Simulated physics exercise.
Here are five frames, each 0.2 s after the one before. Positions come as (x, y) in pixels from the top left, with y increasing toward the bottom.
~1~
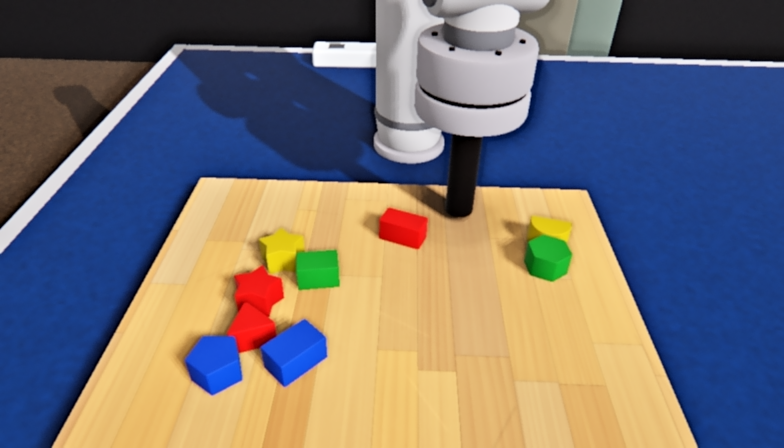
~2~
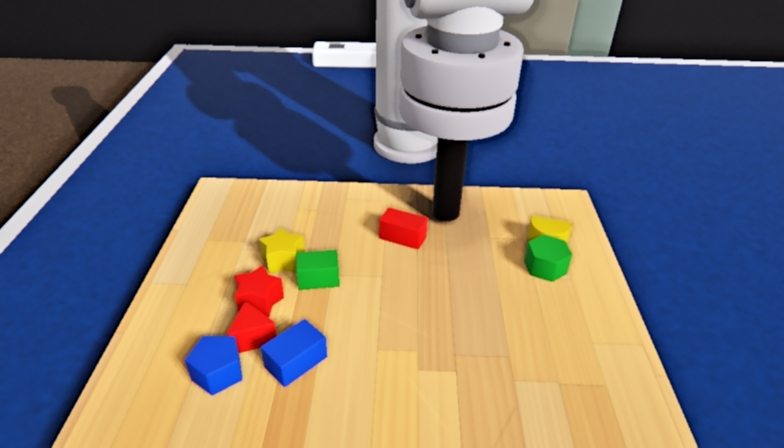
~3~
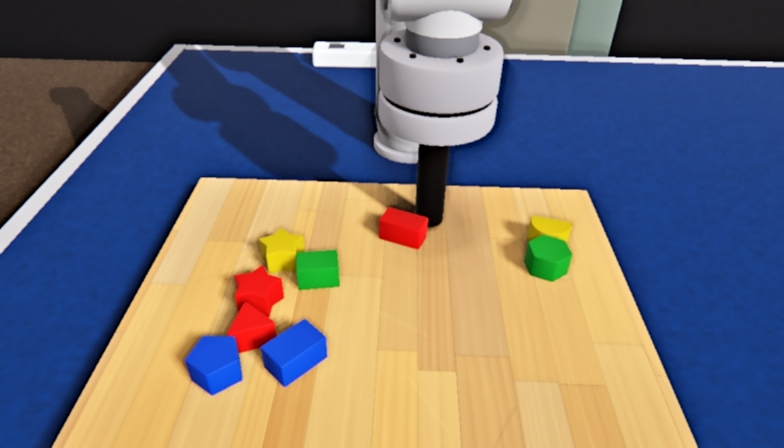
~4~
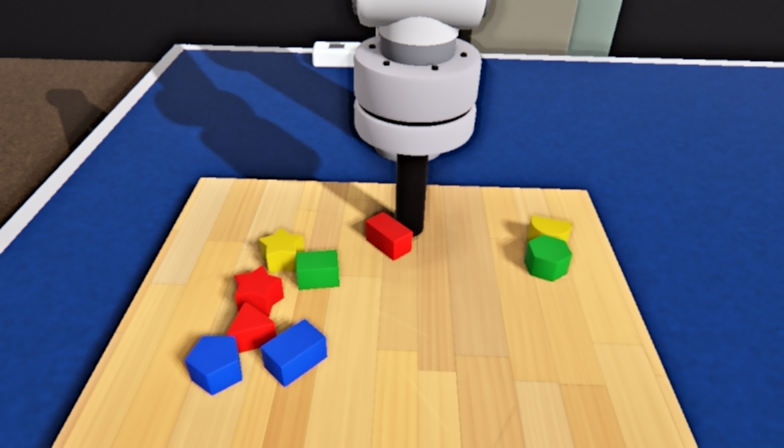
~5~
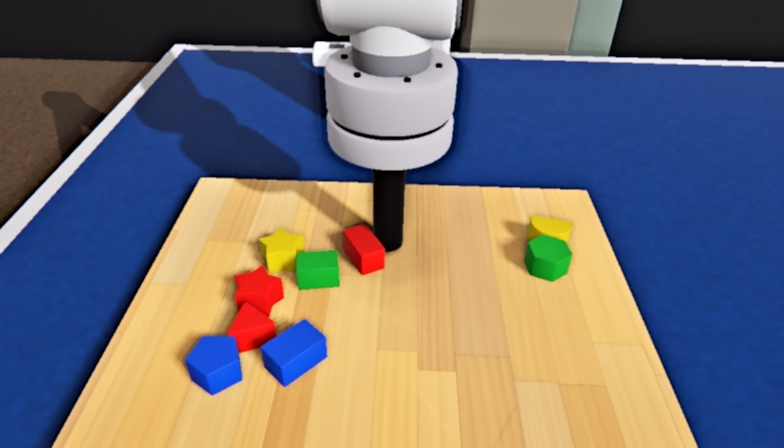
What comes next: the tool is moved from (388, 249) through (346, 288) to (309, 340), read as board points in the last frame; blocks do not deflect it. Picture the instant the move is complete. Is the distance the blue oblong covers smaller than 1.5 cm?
I'd say no.
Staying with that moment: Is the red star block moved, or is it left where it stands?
When the path is over, the red star block has left its spot.
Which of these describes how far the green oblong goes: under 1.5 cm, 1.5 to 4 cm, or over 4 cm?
The move is long, over 4 cm.
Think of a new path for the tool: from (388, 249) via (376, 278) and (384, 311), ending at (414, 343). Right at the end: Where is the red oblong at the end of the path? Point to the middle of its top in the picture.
Pixel (346, 250).
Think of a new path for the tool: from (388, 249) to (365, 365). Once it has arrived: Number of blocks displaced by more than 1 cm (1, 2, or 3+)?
Of all the blocks, just one travels more than a centimetre.
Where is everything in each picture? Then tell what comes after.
The first frame shows tip of the tool (459, 210), middles of tops, red star block (256, 282), blue oblong (293, 342), green oblong (317, 260), red oblong (404, 218).
The second frame shows tool (446, 213), nothing pushed.
The third frame shows tool (429, 219), nothing pushed.
The fourth frame shows tool (409, 228), red oblong (389, 226).
The fifth frame shows tool (388, 243), red star block (256, 282), blue oblong (293, 342), green oblong (317, 260), red oblong (364, 239).
The first path, step by step. One third of the way, tool (360, 268); green oblong (294, 266); red oblong (329, 256), turned 20° clockwise.
Two thirds of the way, tool (332, 298); red star block (243, 285), turned 20° anticlockwise; green oblong (272, 265), turned 25° clockwise; red oblong (310, 265), turned 45° clockwise.
At the end, tool (308, 334); red star block (243, 285), turned 20° anticlockwise; blue oblong (285, 357); green oblong (271, 265), turned 25° clockwise; red oblong (310, 265), turned 45° clockwise.
